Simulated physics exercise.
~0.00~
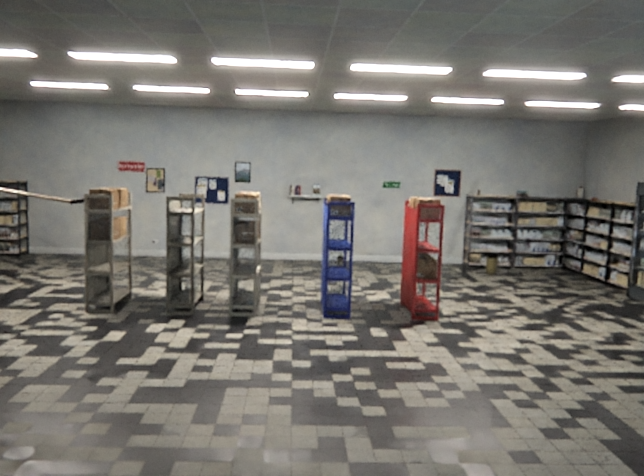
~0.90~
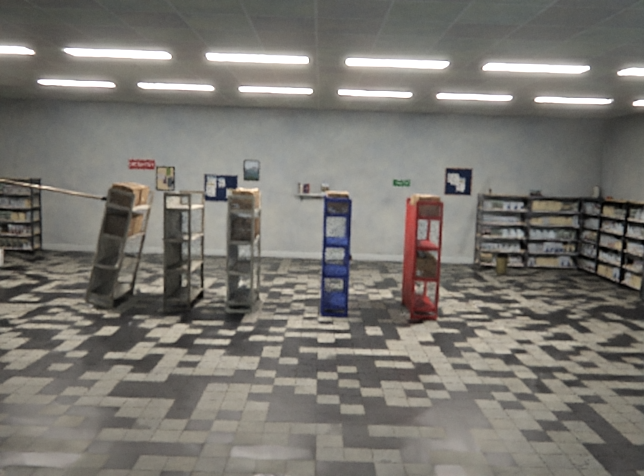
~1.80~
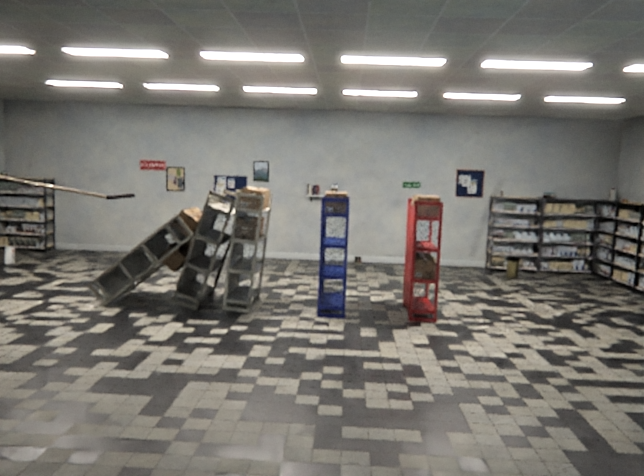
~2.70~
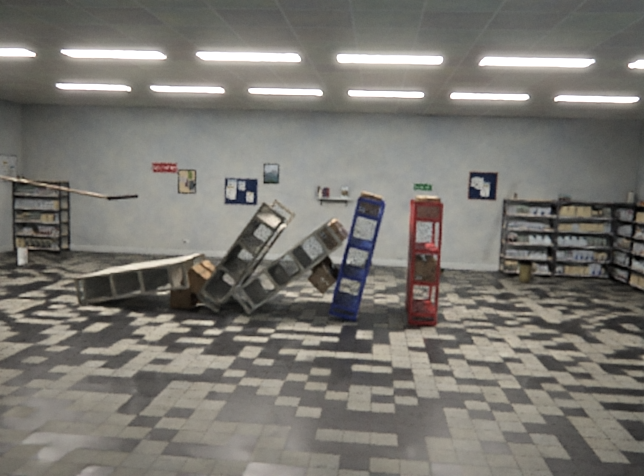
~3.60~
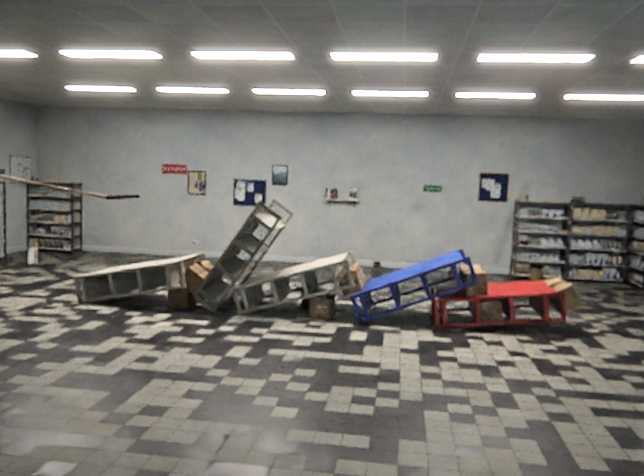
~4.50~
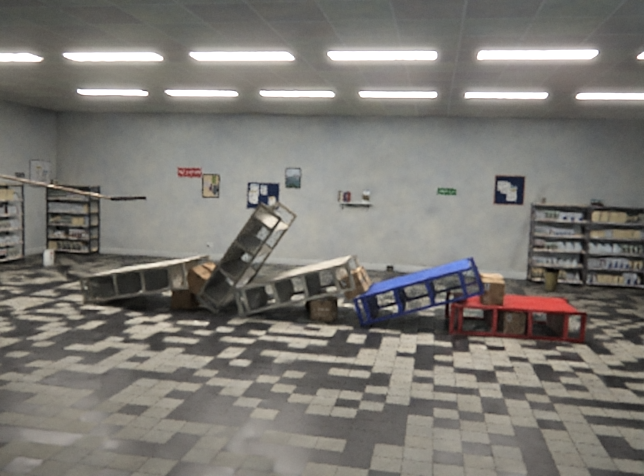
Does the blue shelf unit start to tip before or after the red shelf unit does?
The blue unit tips first. It is already leaning to the right while the red unit still stands upright, and the red one goes over after that.
